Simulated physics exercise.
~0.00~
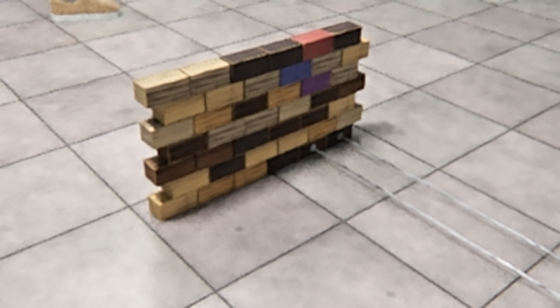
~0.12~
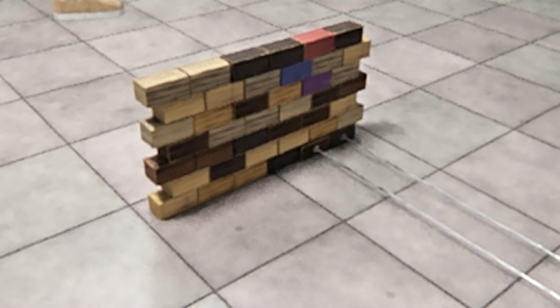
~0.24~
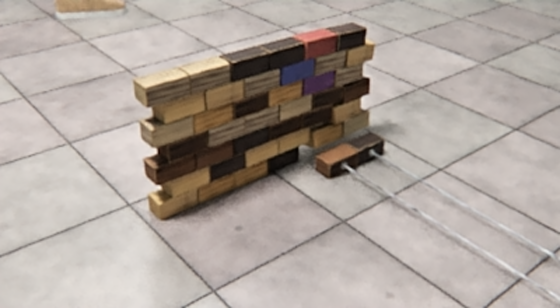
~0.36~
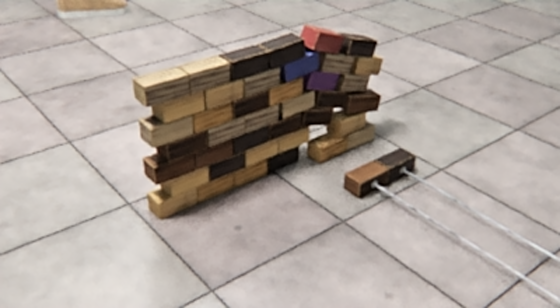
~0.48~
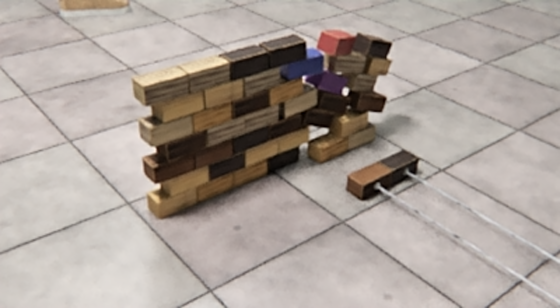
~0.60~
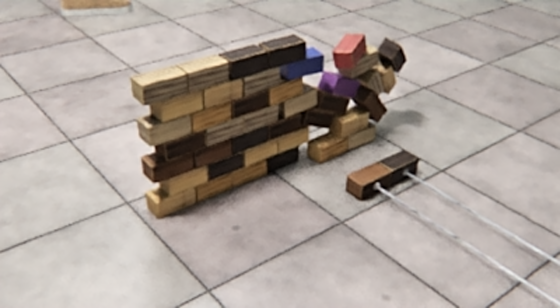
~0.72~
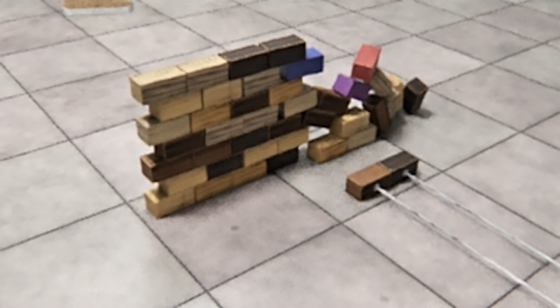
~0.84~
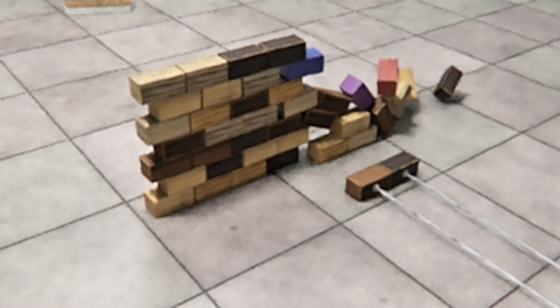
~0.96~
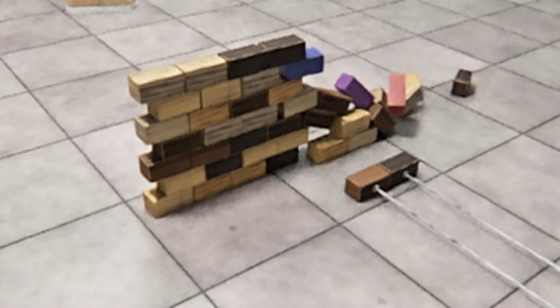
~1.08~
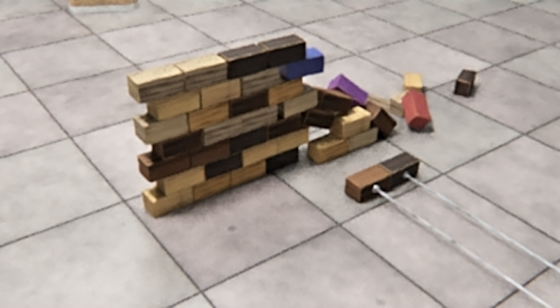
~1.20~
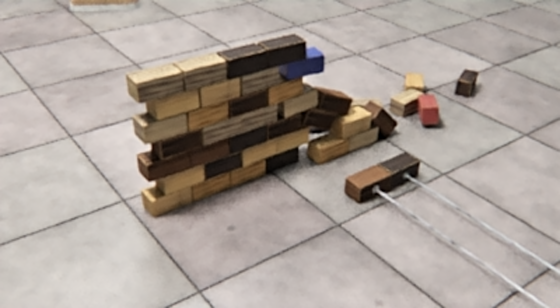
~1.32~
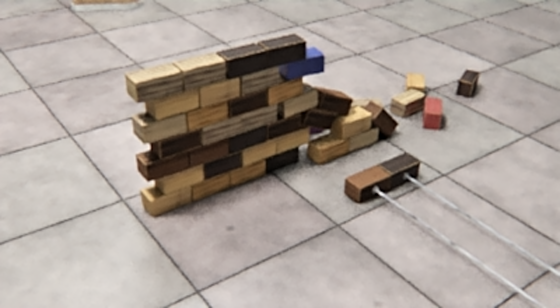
The clip shows a wall of wooden blocks on a tiled floor as two thin rods pull a pair of blocks from its lower right; the right end then collapses, purple and red blocks tumbling down, while the rest stands with the blue block jutting out on top.
